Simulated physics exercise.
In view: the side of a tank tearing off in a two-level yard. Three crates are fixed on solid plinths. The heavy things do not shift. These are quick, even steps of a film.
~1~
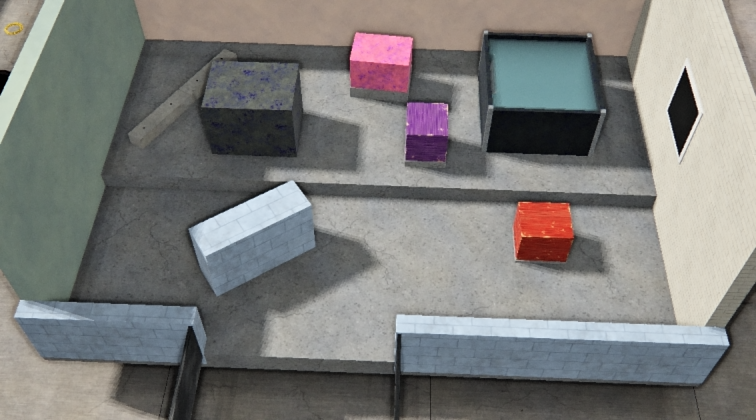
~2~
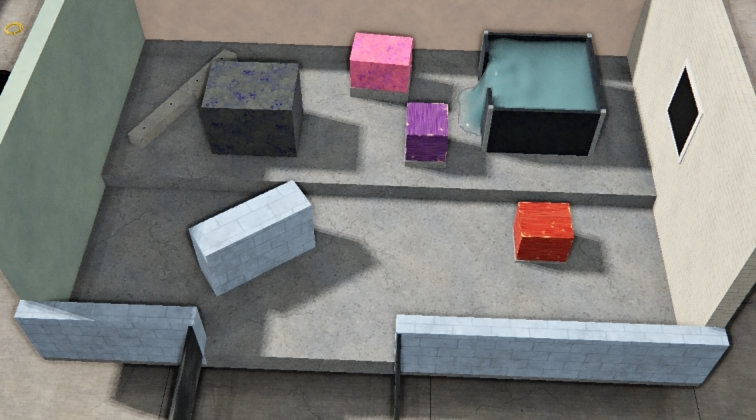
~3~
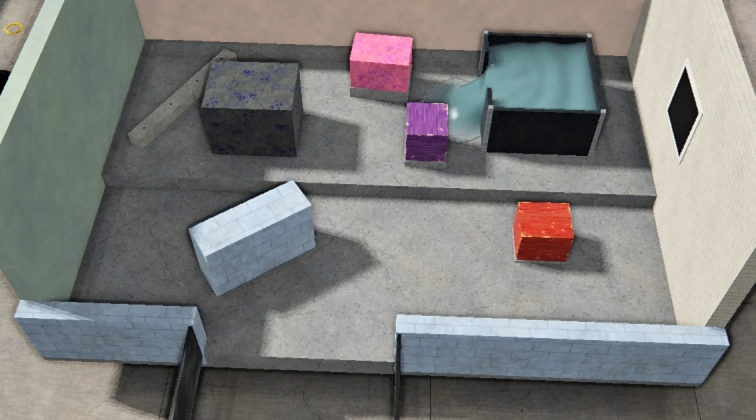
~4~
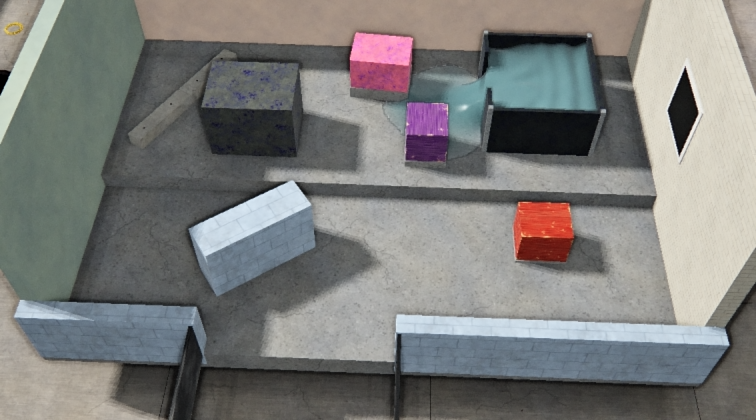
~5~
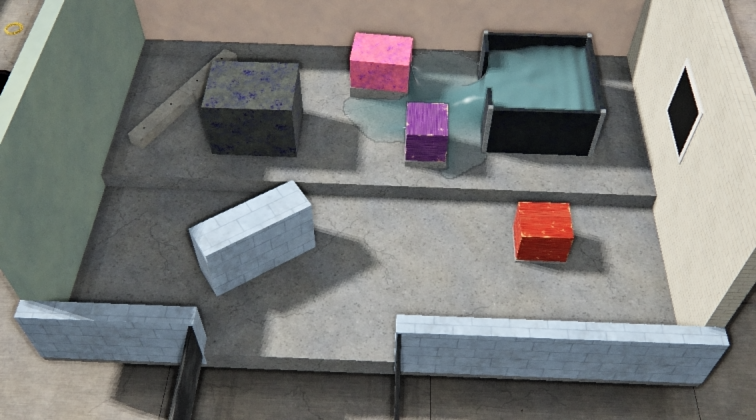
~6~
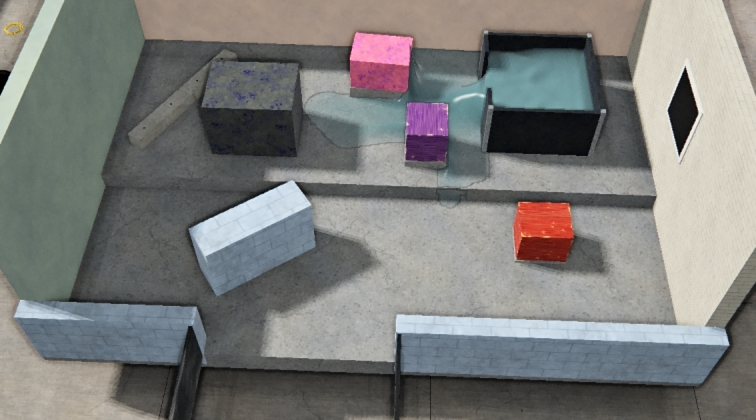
Teal water bursts from the left side of a dark-framed tank at the back right of a walled, two-level grey yard, seen from high above by a still camera. Pink, purple and dark speckled blocks share the upper level, with a pale blue slab and a red block below. The water spreads left around the purple block, reaches the dark one, and slips over the step as the tank's level drops.
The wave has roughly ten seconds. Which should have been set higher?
One by one: The red crate gets wet; the purple crate gets wet; the pink crate gets wet.
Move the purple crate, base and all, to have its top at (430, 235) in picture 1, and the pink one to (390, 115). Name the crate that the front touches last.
That is the crate marked red.
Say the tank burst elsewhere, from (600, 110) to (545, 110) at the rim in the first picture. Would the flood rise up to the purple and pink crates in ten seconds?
Then: Purple crate remains dry; pink crate remains dry.
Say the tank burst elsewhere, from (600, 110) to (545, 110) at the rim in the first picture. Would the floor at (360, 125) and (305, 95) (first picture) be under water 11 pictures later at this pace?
As listed: Dry, clear.
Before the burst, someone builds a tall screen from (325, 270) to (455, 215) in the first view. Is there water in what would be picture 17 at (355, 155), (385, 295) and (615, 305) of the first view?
In turn: Awash, dry, free of water.
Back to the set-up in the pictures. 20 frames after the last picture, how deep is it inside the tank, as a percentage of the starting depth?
Close to 32 %.
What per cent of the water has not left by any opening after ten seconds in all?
Some 92 per cent.
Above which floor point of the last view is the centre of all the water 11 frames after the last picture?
Around (451, 115).
A moment on, water covers 20 % of the floor; the red crate not reached, the purple crate water round its plinth, the pink crate water round its plinth.
Next, water covers 35 % of the floor; the red crate water round its plinth, the purple crate water round its plinth, the pink crate water round its plinth.
Then, water covers 55 % of the floor; the red crate water round its plinth, the purple crate water round its plinth, the pink crate water round its plinth.
Later, water covers 85 % of the floor; the red crate water round its plinth, the purple crate water round its plinth, the pink crate water round its plinth.
In the end, water covers 90 % of the floor; the red crate was topped, the purple crate was topped, the pink crate was topped.
